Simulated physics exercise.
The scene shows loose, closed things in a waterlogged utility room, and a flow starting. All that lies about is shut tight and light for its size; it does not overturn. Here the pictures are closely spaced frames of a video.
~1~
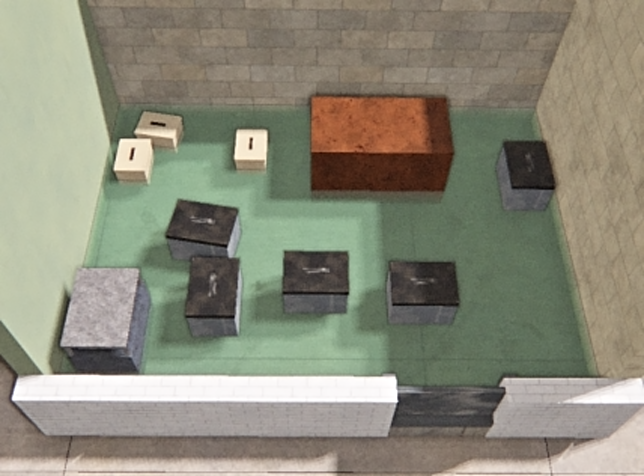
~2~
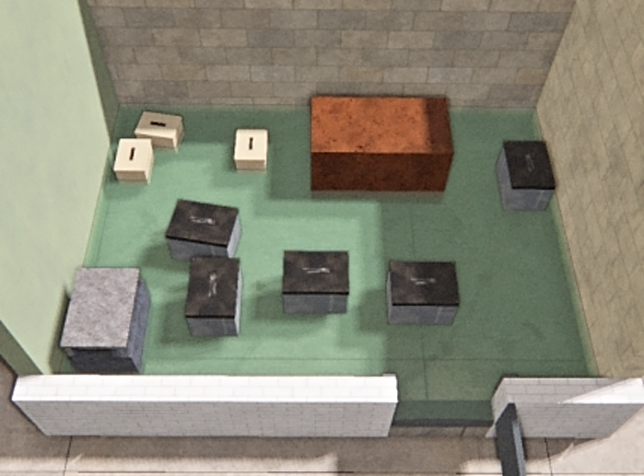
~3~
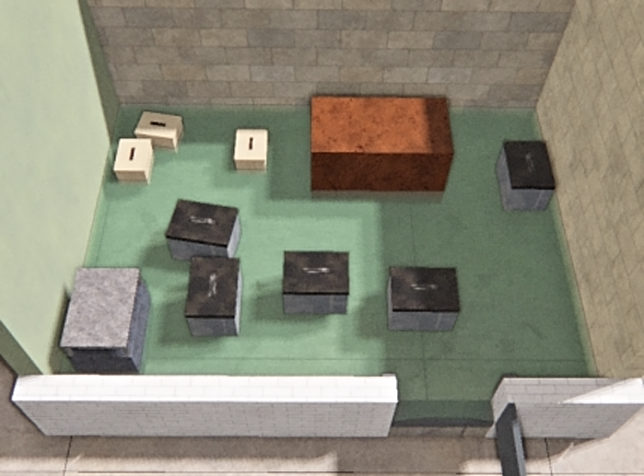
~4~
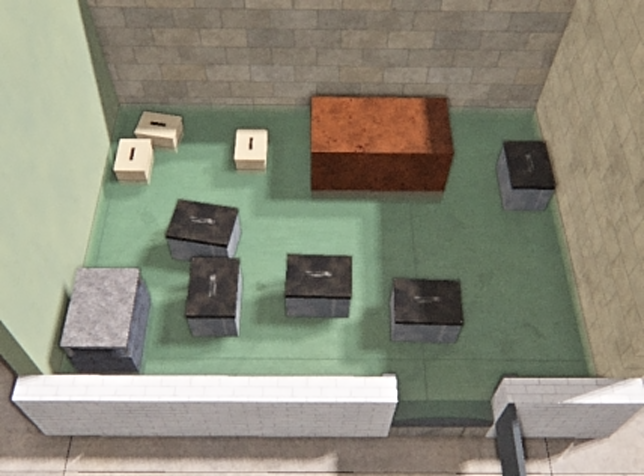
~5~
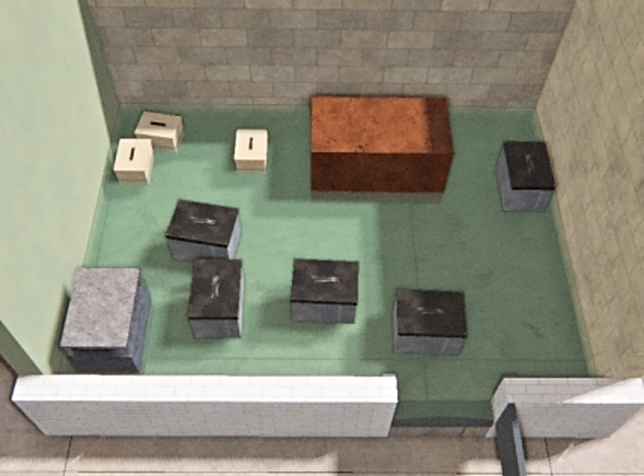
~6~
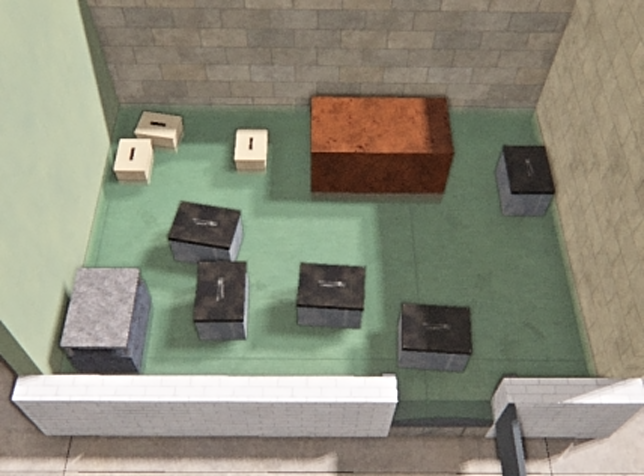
Dark-topped grey chests drifting slightly toward the front of a green-floored, brick-walled room after a gate in the low white wall swings open.
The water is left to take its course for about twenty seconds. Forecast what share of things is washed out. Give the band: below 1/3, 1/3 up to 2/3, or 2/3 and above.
Band: 1/3 up to 2/3.
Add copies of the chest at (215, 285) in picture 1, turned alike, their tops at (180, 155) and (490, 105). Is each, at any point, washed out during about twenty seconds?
Well, the first one never leaves, but the second one never leaves.
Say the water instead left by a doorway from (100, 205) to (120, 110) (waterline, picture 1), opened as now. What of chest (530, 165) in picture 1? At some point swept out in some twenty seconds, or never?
Answer: Kept in.
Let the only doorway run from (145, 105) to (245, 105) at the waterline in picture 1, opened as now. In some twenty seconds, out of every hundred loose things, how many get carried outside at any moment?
80 %.
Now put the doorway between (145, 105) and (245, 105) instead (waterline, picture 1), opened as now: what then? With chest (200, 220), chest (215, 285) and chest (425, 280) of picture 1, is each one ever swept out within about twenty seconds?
Same order as asked: Exits, exits, never leaves.
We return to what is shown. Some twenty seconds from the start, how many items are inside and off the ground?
My tally gives 3.
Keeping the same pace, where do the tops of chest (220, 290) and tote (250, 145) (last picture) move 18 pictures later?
Estimated positions: (323, 333); (268, 184).
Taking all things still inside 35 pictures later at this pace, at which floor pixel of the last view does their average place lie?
Somewhere near (304, 264) in the last view.
A moment on, 1 of 8 are out; 7 afloat.
Next, 2 of 8 are out; 6 afloat.
Later, 3 of 8 are out; 5 afloat.
In the end, 5 of 8 are out; 3 afloat.
